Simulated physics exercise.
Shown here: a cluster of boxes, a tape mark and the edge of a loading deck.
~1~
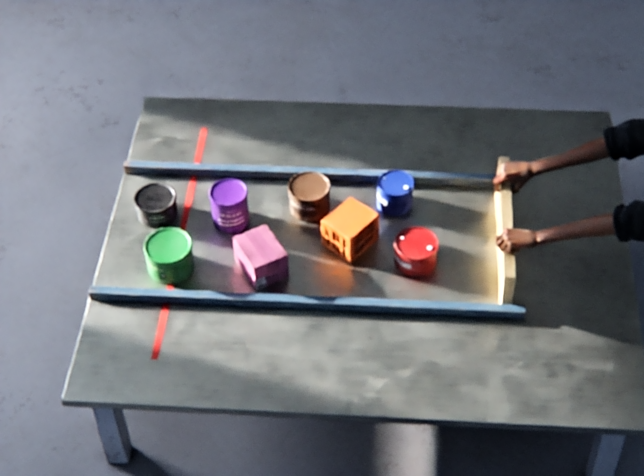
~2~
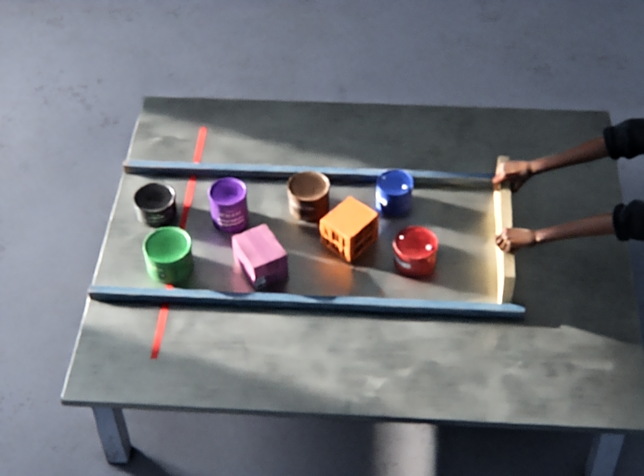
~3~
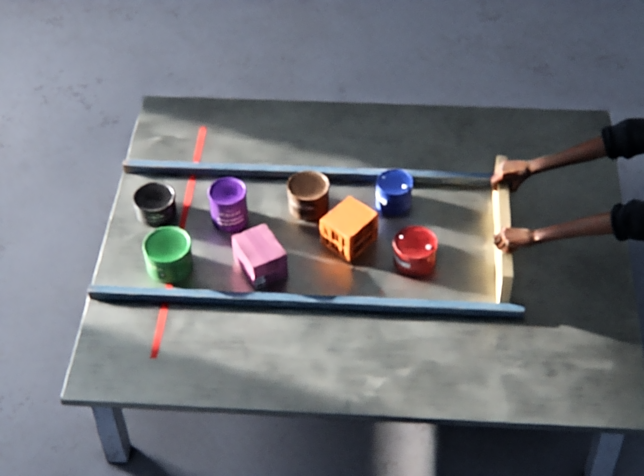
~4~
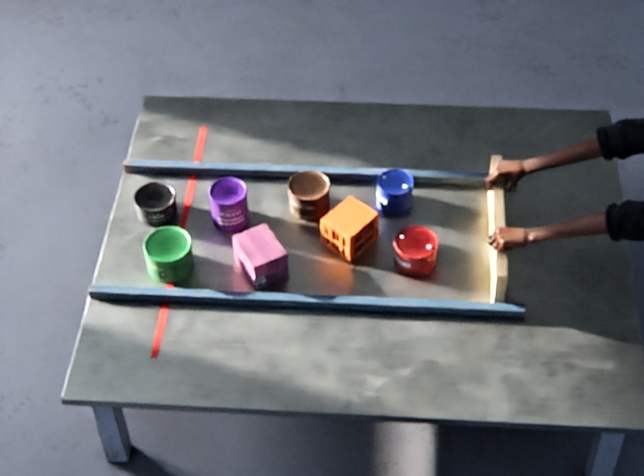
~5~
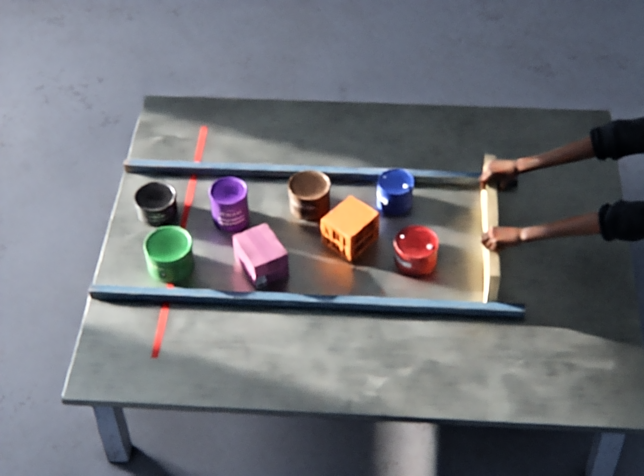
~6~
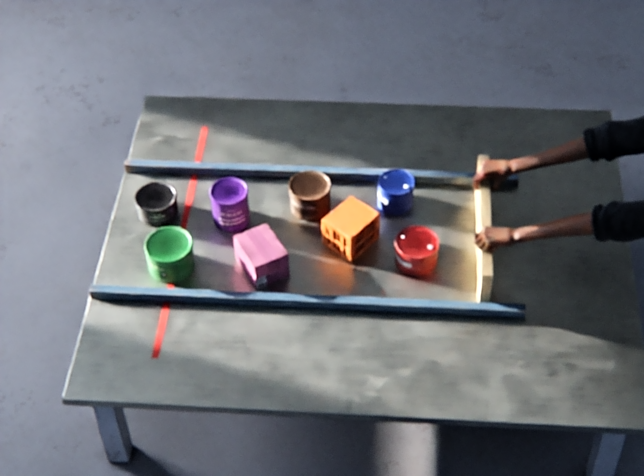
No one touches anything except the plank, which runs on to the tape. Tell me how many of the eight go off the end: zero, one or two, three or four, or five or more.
One, maybe two go over.
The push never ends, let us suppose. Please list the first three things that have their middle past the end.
First comes the green pail, next the black pail, and after that the purple pail.
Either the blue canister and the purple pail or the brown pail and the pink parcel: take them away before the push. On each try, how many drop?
1 in the first case and 1 in the second.
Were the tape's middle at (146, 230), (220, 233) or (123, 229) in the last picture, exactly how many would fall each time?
Try by try, 5, 0 and 8.
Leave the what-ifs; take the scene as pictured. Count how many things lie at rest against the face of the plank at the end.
All in all, 3.
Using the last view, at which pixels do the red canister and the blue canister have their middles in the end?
Around (154, 251) and around (174, 176).
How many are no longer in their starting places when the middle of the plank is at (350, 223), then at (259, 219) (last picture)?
It comes to 4 for the first spot, 7 for the other.
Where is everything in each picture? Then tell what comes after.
In the first picture, black pail (156, 206); green pail (170, 257); purple pail (230, 206); plank (505, 230); tape (182, 233).
In the second picture, green pail (169, 256); plank (504, 230).
In the third picture, purple pail (229, 205); red canister (415, 251).
In the fourth picture, black pail (156, 204); orange crate (350, 229).
In the fifth picture, green pail (170, 255); pink parcel (261, 256).
In the sixth picture, black pail (157, 204); green pail (170, 255); purple pail (230, 205); plank (484, 228); tape (182, 232).
Early on, none off yet; black pail at rest near (157, 204); green pail at rest near (170, 255); purple pail at rest near (230, 205).
A while later, none off yet; black pail at rest near (157, 204); green pail at rest near (170, 255); purple pail travelled about its own width near (208, 211).
Finally, the number that fall off is one or two; lost, green pail and black pail.
